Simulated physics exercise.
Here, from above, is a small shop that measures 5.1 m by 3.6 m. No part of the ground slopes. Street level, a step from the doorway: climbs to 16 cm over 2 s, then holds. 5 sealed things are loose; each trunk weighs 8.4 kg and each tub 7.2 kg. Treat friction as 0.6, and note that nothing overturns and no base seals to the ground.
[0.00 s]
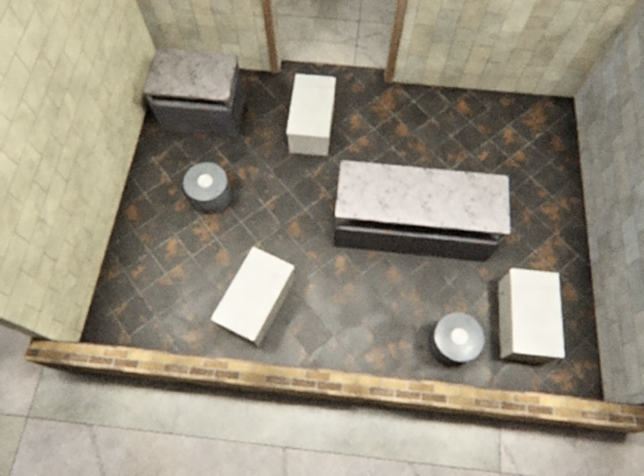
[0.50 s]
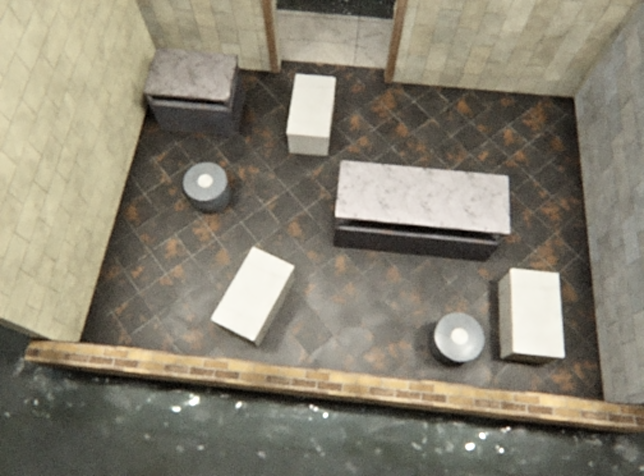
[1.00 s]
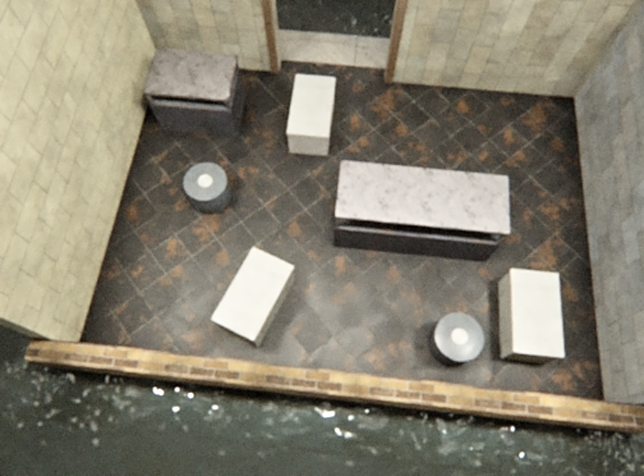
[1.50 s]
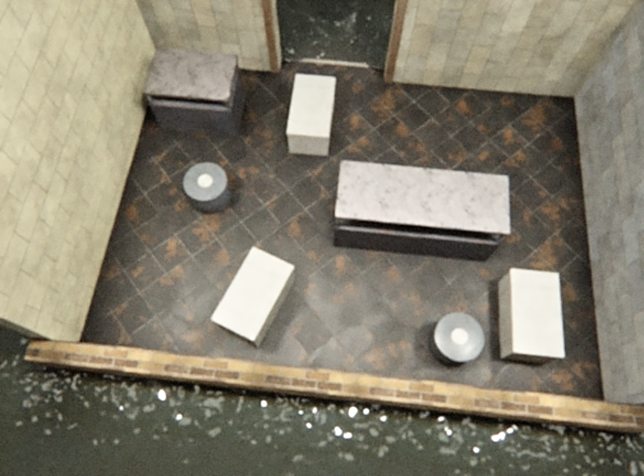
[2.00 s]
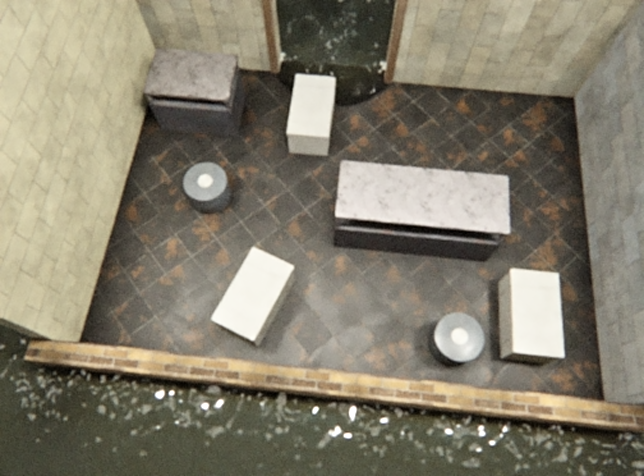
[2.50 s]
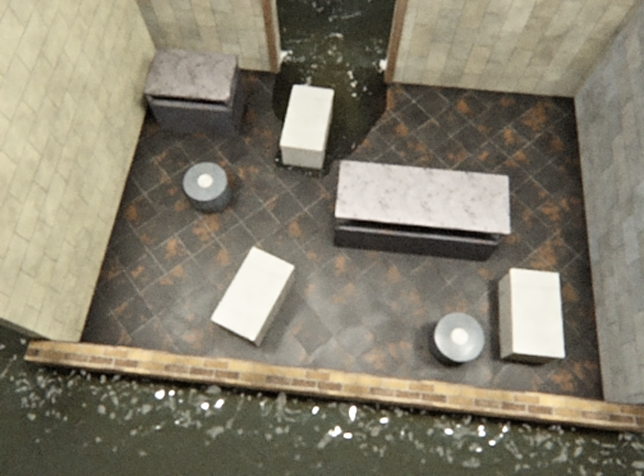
Dark water sweeps across the pale paving outside a small room seen from high above, its cream tiled walls enclosing a dark, rust-flecked tile floor behind a low brick edge. Two marble-topped counters, three white boxes and two round grey tubs stand about the floor. The water fills the doorway at the top and spreads inside, nudging the nearest white box slightly downward and left, while the camera stays still.
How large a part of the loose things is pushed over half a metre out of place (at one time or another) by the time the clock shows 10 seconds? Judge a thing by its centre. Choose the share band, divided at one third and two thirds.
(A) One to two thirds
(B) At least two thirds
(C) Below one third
Option A: One to two thirds.
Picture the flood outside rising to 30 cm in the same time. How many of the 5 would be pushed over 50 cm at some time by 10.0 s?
Under that setup the answer is 5.
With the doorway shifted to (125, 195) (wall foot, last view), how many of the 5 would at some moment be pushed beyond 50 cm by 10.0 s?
In that case the number is 5.
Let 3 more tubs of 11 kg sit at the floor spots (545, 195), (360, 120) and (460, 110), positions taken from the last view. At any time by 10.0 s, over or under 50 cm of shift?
Note: Item 1 below threshold; item 2 above threshold; item 3 below threshold.
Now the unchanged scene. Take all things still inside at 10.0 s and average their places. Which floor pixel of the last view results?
Near (289, 263).
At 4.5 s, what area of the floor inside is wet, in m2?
Flooded: Near 9.0 m2.
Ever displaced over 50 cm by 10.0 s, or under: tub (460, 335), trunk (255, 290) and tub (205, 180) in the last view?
In that order: Below the mark, above the mark, above the mark.
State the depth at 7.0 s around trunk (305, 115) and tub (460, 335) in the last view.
I'd estimate 5 cm for the first and 2 cm for the second.
After 3.5 s 1 of 5 are over 50 cm from their spots; 0 afloat.
After 4.5 s 1 of 5 are over 50 cm from their spots; 1 afloat.
After 7.0 s 2 of 5 are over 50 cm from their spots; 2 afloat.
After 10.0 s 3 of 5 are over 50 cm from their spots, and 3 have been at some point; 4 afloat.
